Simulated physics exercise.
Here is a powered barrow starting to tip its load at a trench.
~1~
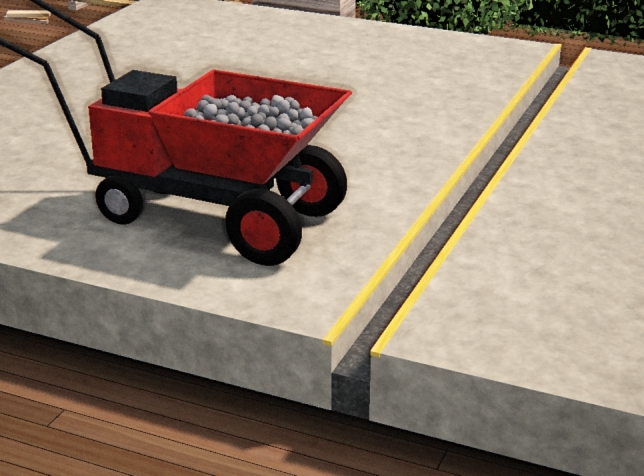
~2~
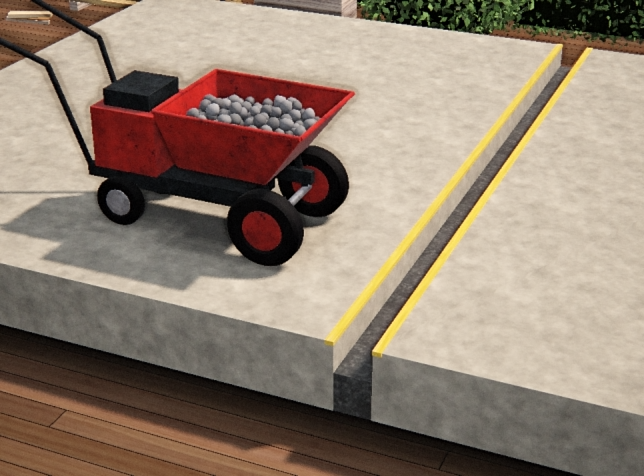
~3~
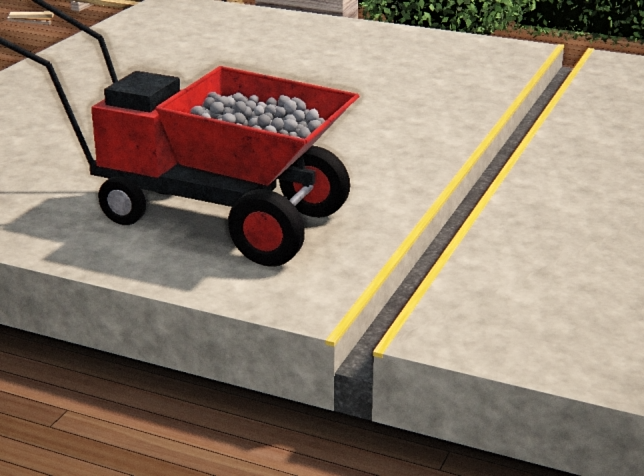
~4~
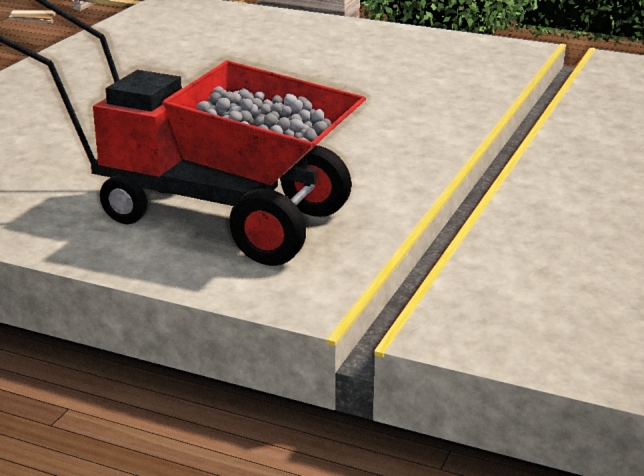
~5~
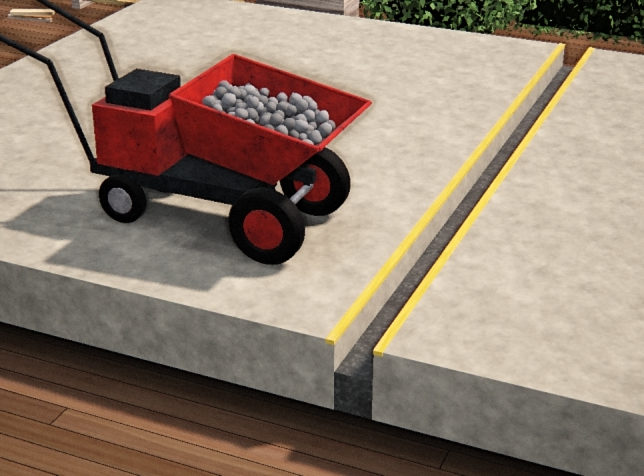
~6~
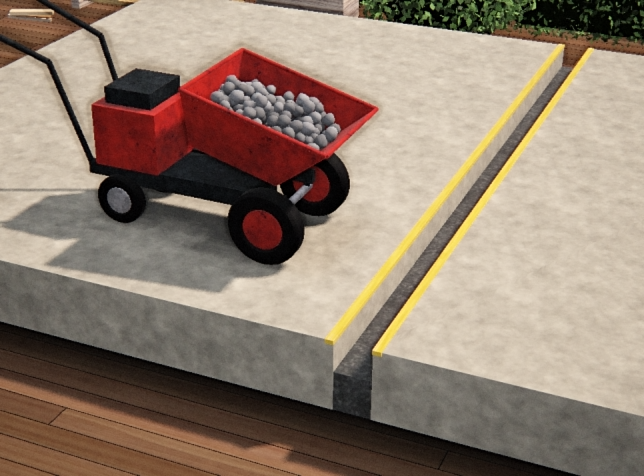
A red powered barrow loaded with round grey cobbles stood still on a pale slab beside a narrow, yellow-edged trench, then its skip gradually tilted forward to the right, the cobbles shifting slightly with it.
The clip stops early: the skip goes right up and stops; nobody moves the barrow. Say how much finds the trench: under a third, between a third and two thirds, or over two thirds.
It catches from one third to two thirds.
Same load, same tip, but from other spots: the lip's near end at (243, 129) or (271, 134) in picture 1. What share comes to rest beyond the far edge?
First some 0, then 10 per cent.
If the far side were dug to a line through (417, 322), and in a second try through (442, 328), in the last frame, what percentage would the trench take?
First some 80, then 90 per cent.
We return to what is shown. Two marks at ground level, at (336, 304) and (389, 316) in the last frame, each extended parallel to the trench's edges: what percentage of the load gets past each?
Roughly 80 per cent, and 40 per cent.
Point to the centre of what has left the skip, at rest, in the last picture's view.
At about (420, 266).
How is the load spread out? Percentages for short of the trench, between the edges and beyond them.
About: Short 5, between 55, beyond 20 per cent.
Shortly afterwards, skip tipped steeply; the whole lot in the skip.
Next, skip tipped right over; the bulk in the skip; only a few short of the trench; near a quarter in or heaped over the trench; only a few beyond it; only a few falling.
Some moments later, skip tipped right over; near a quarter in the skip; only a few short of the trench; near half in or heaped over the trench; near a quarter beyond it.
In the end, skip tipped right over; near a quarter in the skip; only a few short of the trench; near half in or heaped over the trench; near a quarter beyond it.
